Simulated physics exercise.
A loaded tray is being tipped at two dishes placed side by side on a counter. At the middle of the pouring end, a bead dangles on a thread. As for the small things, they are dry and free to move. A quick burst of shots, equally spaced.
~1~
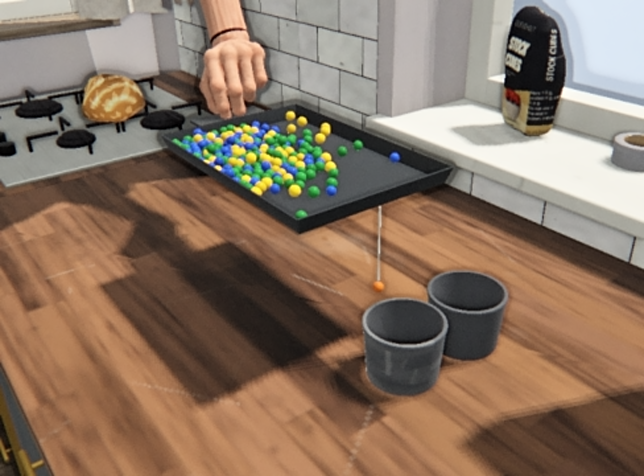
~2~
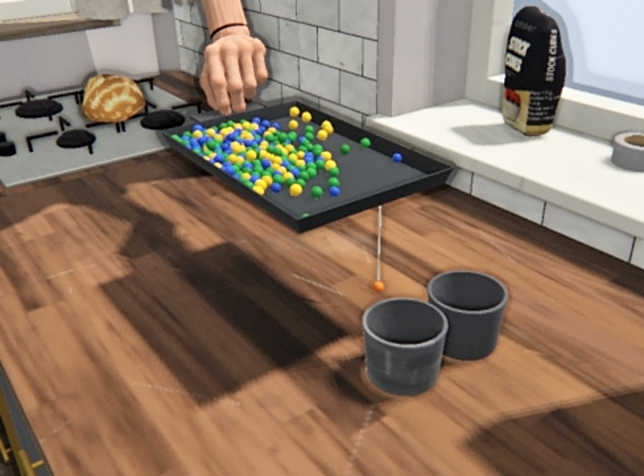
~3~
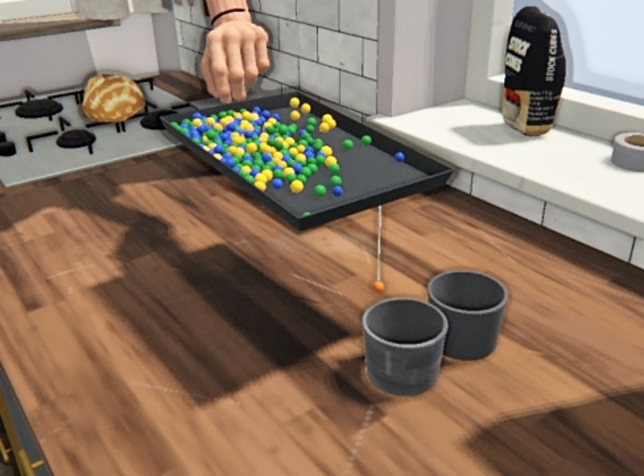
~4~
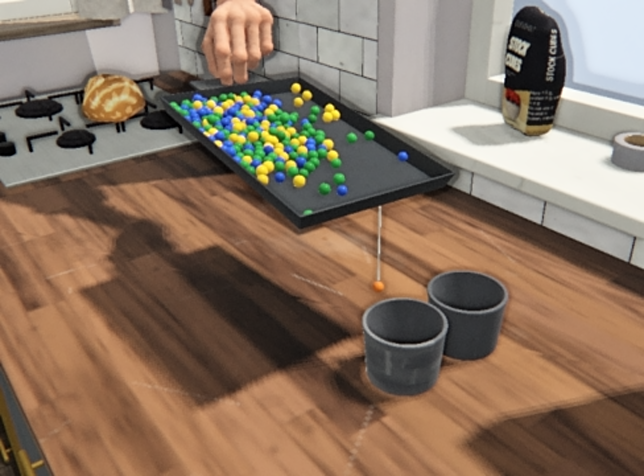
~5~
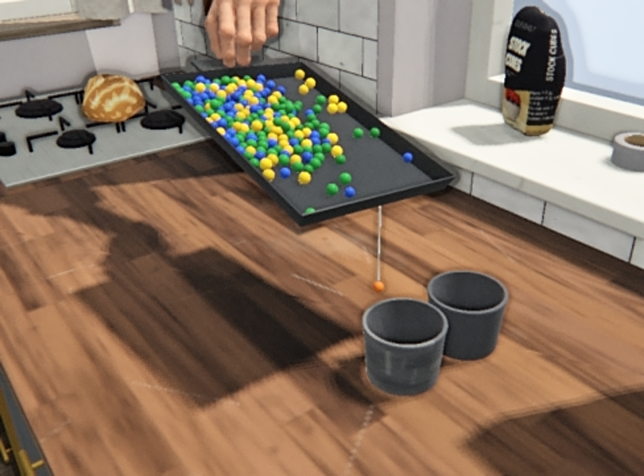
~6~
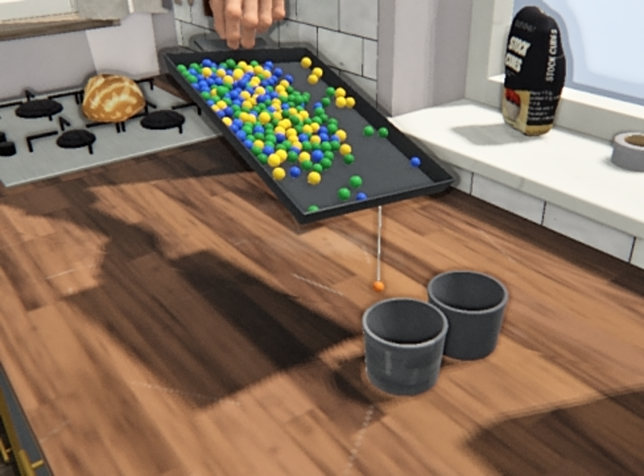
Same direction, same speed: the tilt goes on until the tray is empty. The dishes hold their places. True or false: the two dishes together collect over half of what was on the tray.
True.
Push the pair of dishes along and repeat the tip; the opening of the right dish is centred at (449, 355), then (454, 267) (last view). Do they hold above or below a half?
Short of half and then Short of half.
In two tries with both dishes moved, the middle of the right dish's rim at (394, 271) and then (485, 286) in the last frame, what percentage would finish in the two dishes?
The first try yields 0% and the second yields 60%.
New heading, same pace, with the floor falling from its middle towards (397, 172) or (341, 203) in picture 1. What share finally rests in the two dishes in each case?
First some 40, then 20 per cent.
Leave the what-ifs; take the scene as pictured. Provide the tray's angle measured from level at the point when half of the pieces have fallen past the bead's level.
Somewhere near 70 degrees, I'd say.
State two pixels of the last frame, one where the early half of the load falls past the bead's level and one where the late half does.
Roughly (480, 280) first, then roughly (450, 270).
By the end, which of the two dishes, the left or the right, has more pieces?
Fuller at the end: The rightward one.
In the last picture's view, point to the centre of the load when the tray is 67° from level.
The middle of the pieces lands at roughly (457, 260).
Just after the last frame, tray tipped steeply; roughly a third on the tray; just a few in the left dish; roughly a quarter in the right dish; roughly a quarter outside both; roughly a quarter in the air.
A moment on, tray tipped past a quarter turn; just a few on the tray; about a tenth in the left dish; roughly half in the right dish; roughly a third outside both; just a few in the air.
Further on, tray tipped past a quarter turn; about a tenth in the left dish; roughly half in the right dish; roughly a third outside both.
When it is over, tray tipped past a quarter turn; about a tenth in the left dish; roughly half in the right dish; roughly a third outside both.
